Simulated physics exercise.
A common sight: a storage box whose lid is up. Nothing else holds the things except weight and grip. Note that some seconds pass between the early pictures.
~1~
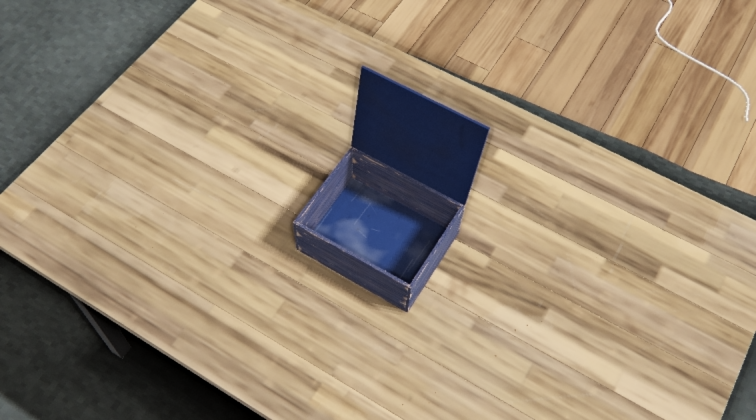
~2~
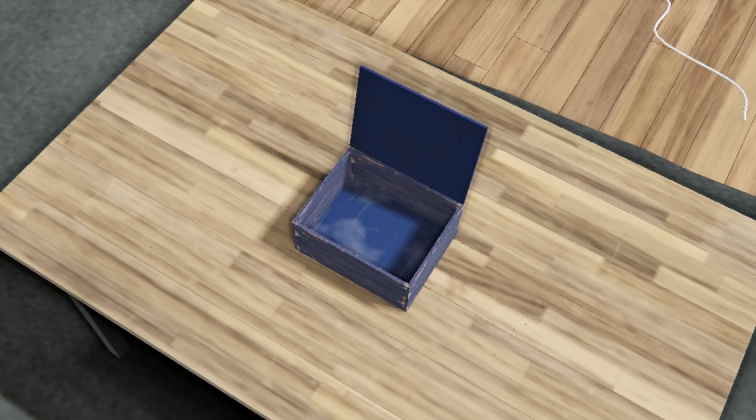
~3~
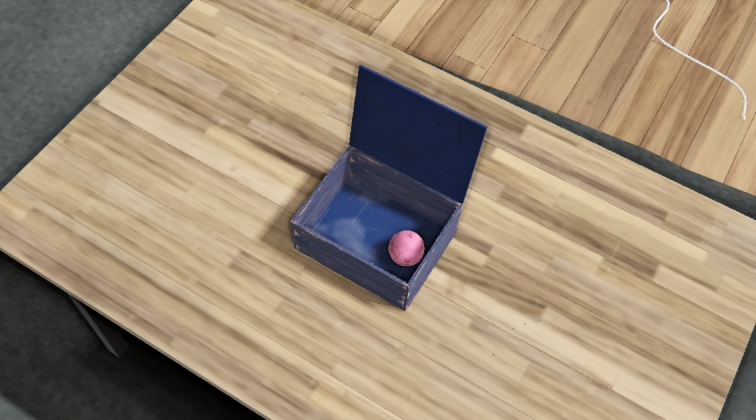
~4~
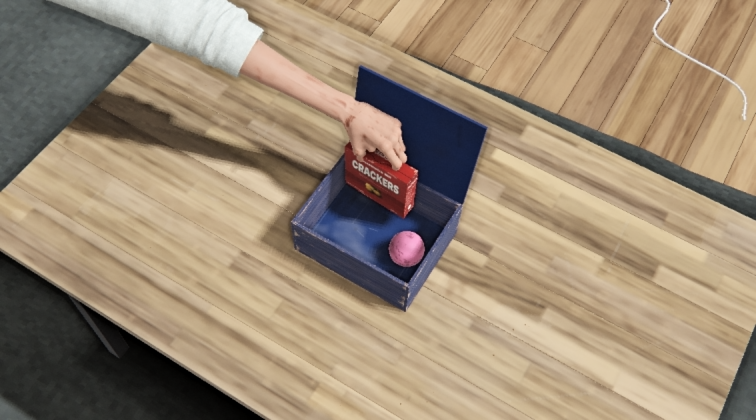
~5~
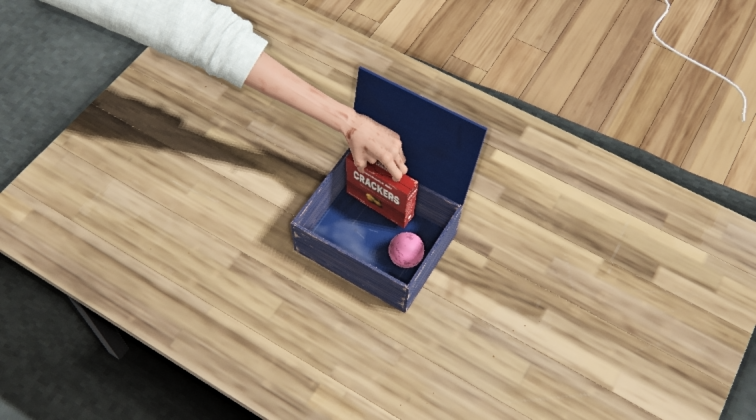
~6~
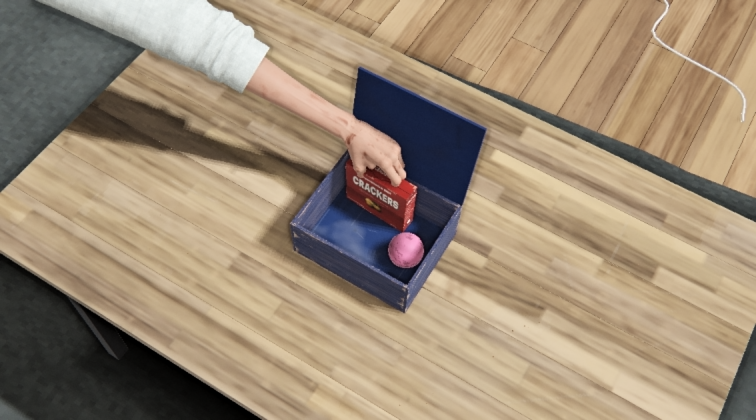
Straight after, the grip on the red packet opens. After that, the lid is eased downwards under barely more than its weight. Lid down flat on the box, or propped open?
Down flat.
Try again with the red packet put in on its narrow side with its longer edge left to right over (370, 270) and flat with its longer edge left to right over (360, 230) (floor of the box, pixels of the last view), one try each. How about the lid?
On the first go the lid remains open a bit, and on the second go it settles shut.
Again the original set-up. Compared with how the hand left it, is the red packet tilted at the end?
Looking at the last picture, the red packet sits at an angle.
Then, 1.40 s on from there, lid 78° above the rim.
Then, 1.80 s on from there, lid 37° above the rim; red packet turned 9° from how it was put near (376, 197).
Then, 2.00 s on from there, lid 4° above the rim; red packet turned 54° from how it was put near (362, 218).
Then, 2.10 s on from there, lid shut; red packet on its side near (354, 237); pink ball shifted a little.
In the end, lid shut; toppled in the box, red packet; pink ball unmoved. At the end, from the last picture's camera, red packet near (355, 237).
